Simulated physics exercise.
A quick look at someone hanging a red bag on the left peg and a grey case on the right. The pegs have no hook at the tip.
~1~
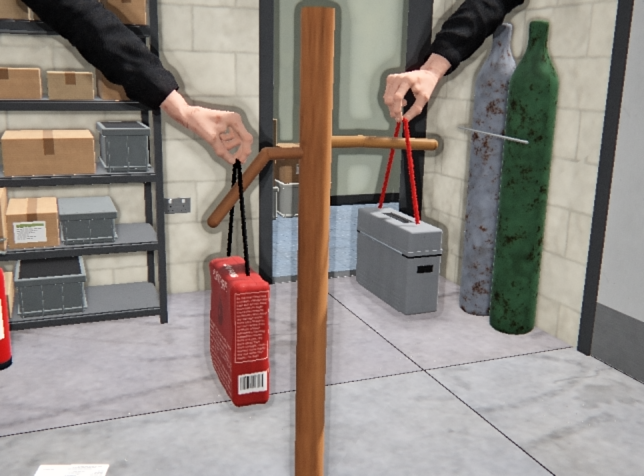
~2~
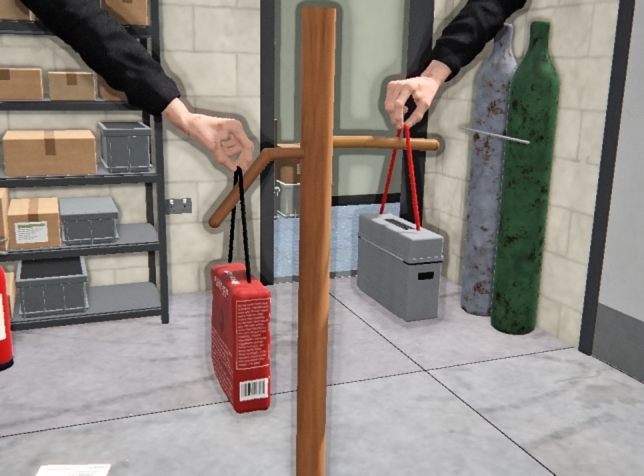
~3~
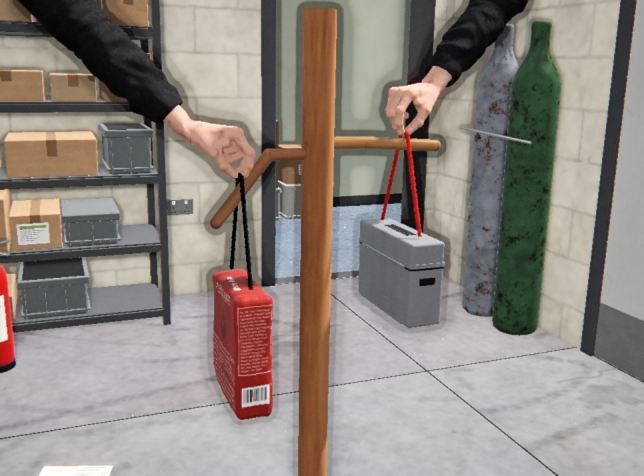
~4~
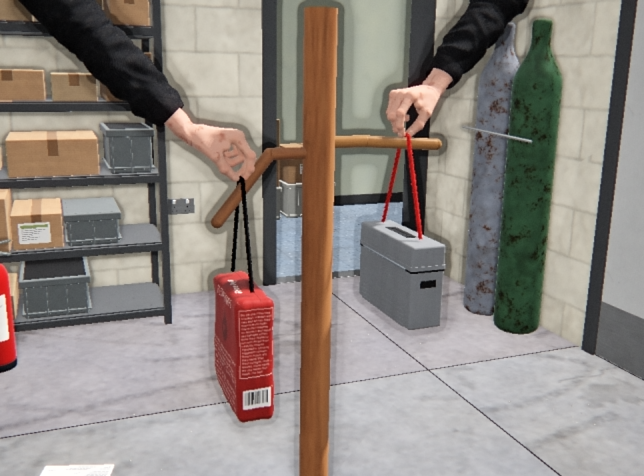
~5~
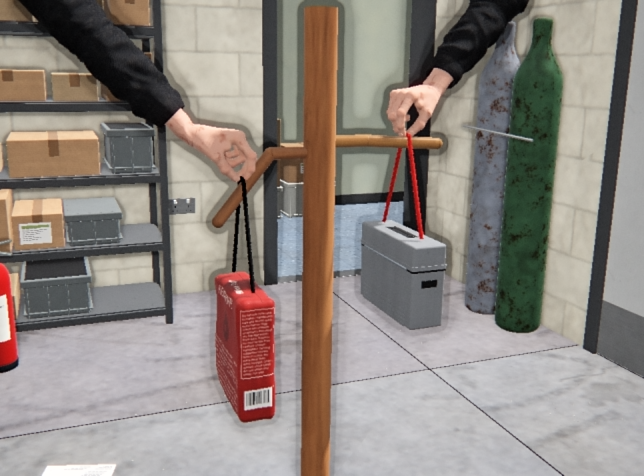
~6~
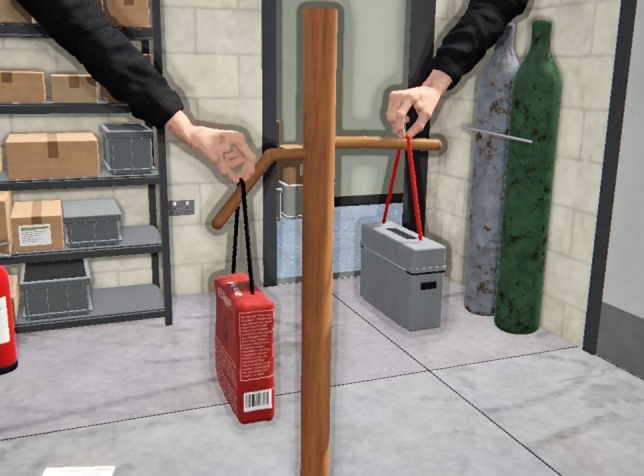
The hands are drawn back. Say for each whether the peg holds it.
The red bag comes down and the grey case stays hanging.
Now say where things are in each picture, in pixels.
The first picture shows red bag (239, 328); grey case (396, 257); left peg tip (214, 221); right peg tip (433, 145).
The second picture shows red bag (240, 335); grey case (397, 264).
The third picture shows red bag (242, 341); grey case (398, 269).
The fourth picture shows red bag (243, 344); grey case (399, 272).
The fifth picture shows red bag (244, 344); grey case (400, 271).
The sixth picture shows red bag (244, 346); grey case (399, 273); left peg tip (218, 223), sloping steeply down; right peg tip (436, 145), about level.
Then, 0.48 s on from there, red bag on the floor; grey case still up near (400, 274).
In the end, red bag on the floor; grey case still up near (401, 275). The red bag slips off its peg and the grey case holds on.
